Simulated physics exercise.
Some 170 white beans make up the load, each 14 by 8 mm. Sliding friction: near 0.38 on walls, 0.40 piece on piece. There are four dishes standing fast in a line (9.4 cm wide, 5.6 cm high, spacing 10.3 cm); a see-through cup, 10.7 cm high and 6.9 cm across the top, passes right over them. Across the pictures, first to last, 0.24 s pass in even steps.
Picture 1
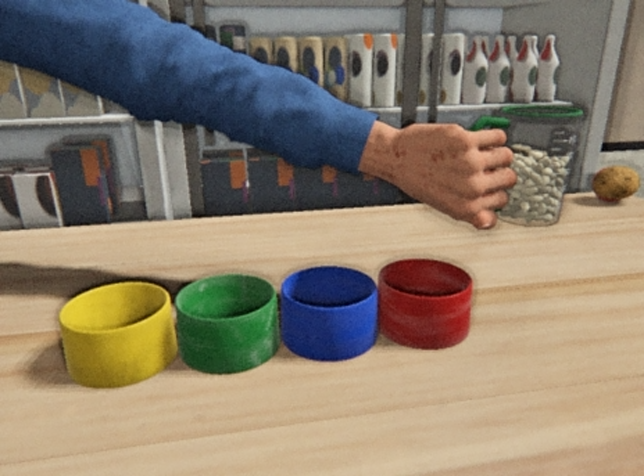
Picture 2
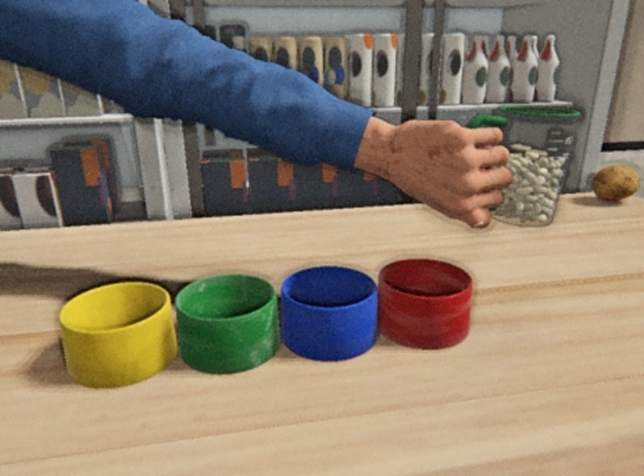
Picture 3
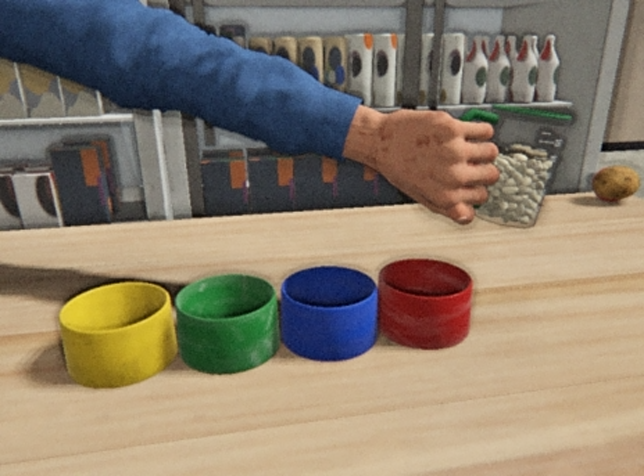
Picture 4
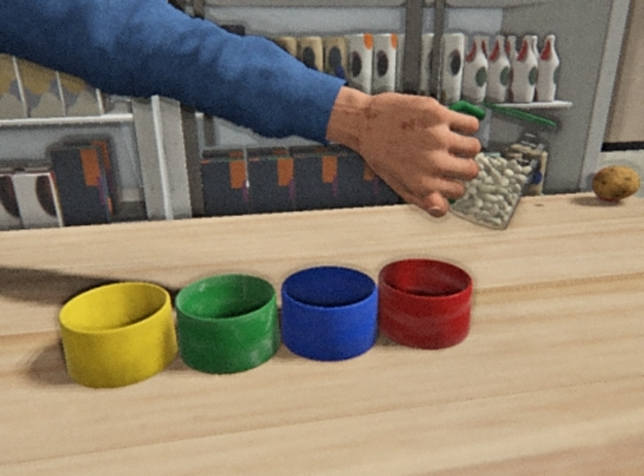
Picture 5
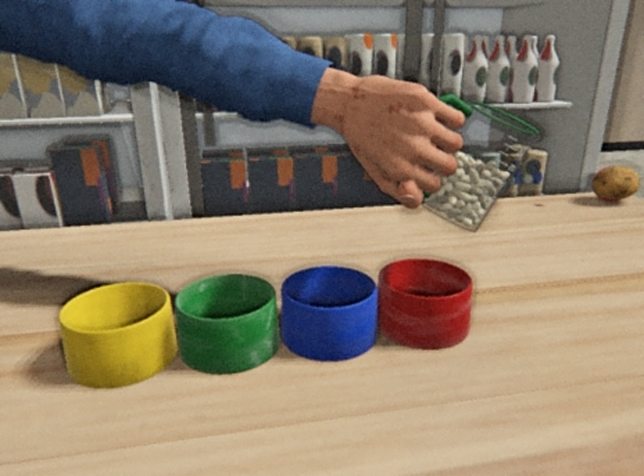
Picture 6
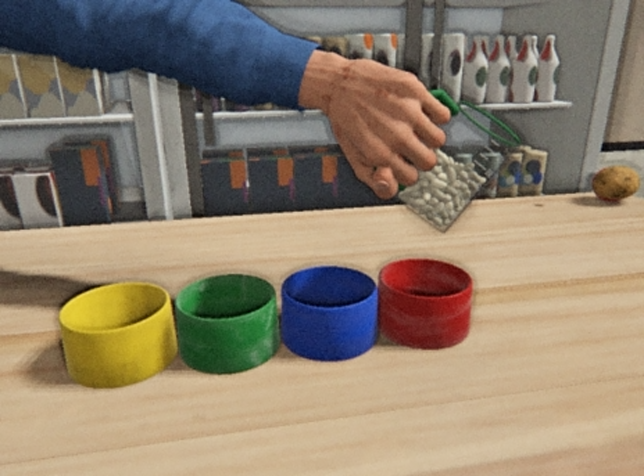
Hand in a blue sleeve moving a clear cup of white beans leftward and tilting it above four coloured dishes on a wooden counter.
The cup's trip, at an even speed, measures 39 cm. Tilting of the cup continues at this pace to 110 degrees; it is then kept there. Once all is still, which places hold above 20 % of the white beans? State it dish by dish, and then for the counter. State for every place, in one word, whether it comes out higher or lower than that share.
Red dish: Lower, blue dish: Lower, green dish: Higher, yellow dish: Lower, counter: Lower.
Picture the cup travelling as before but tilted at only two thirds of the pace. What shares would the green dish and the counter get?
I'd expect green to end at 100 and the counter at 0.
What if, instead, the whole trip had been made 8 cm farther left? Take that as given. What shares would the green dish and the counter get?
The green dish would get 20 and the counter 0.
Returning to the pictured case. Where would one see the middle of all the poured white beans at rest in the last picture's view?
Approximately (230, 329) in the last picture.
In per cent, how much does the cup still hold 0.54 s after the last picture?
Roughly 80 per cent, I'd say.
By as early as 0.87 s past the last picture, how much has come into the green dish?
35 % so far.
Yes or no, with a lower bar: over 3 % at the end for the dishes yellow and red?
So yellow is a miss and red is a miss.
Then, 0.32 s after the last picture, tilt 100 degrees; cup holds 100 %.
Then, 0.54 s after the last picture, tilt 110 degrees; cup holds 80 %, blue 10 %, green 5 %.
Then, 0.87 s after the last picture, tilt 110 degrees; cup holds 50 %, blue 10 %, green 35 %.
In the end, red 0 %, blue 10 %, green 90 %, yellow 0 %, counter 0 %.
